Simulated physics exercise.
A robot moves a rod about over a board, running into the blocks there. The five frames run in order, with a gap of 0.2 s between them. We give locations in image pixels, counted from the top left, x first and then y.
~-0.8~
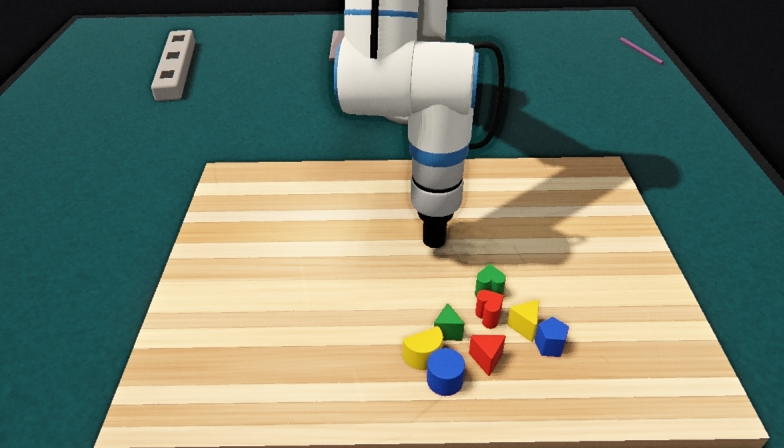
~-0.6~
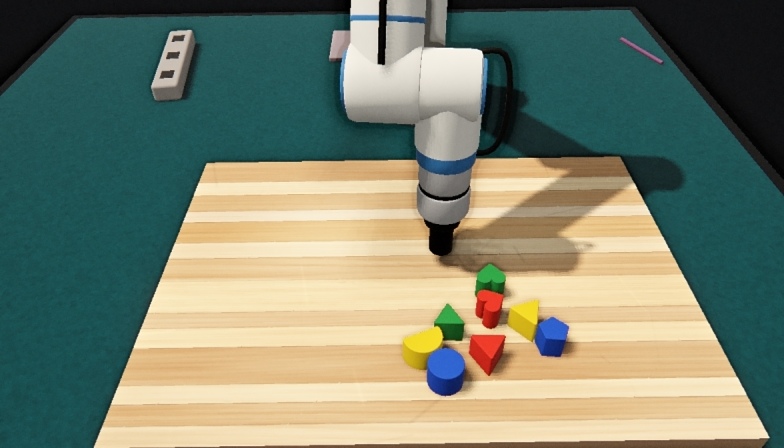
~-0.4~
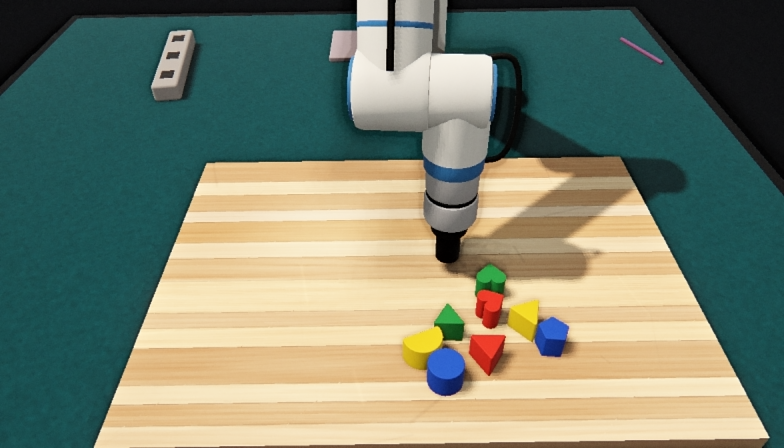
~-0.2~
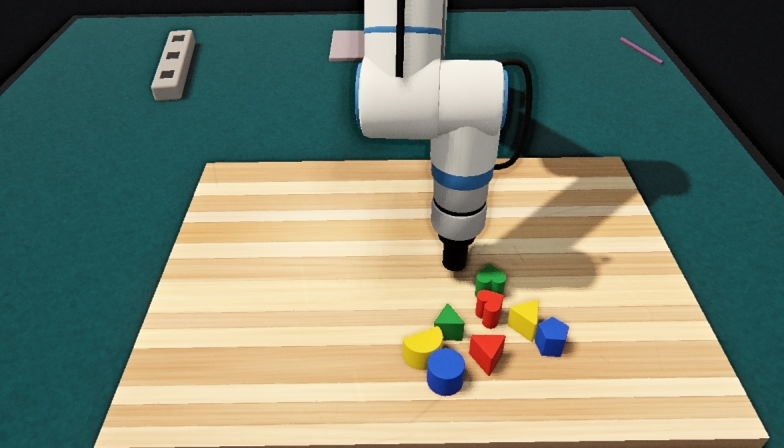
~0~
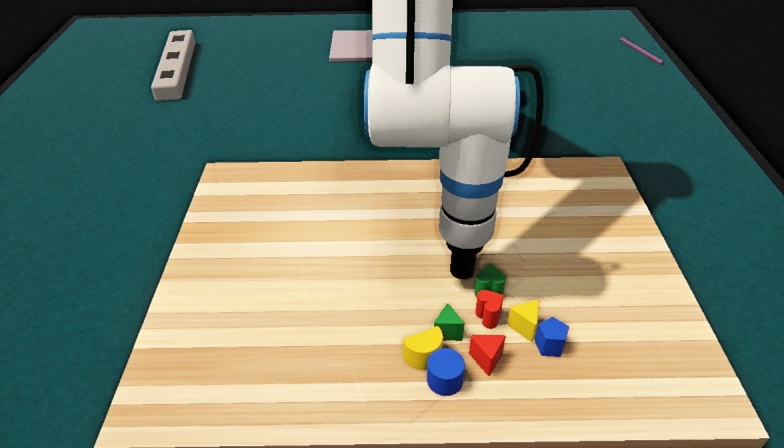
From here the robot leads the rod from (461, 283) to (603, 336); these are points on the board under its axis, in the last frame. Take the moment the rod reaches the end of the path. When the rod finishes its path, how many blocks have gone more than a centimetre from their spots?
The result: One block.
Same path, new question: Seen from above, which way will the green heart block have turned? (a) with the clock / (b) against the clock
b - against the clock.
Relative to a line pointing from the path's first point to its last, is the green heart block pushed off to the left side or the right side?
With start-to-end as forward, it shifts left.
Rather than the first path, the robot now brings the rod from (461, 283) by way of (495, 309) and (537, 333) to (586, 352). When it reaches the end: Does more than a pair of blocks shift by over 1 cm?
I'd say yes.
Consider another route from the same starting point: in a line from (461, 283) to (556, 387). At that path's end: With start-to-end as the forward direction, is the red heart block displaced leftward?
Short answer: No.
The first path, step by step. One third of the way, rod at (509, 287); green heart block at (534, 287), turned 30° anticlockwise.
Two thirds of the way, rod at (556, 305); green heart block at (583, 299), turned 55° anticlockwise; yellow triangular piece at (533, 311), turned 35° clockwise.
At the end, rod at (608, 323); red heart block in place; green heart block at (620, 303), turned 105° anticlockwise; yellow triangular piece at (533, 311), turned 35° clockwise.
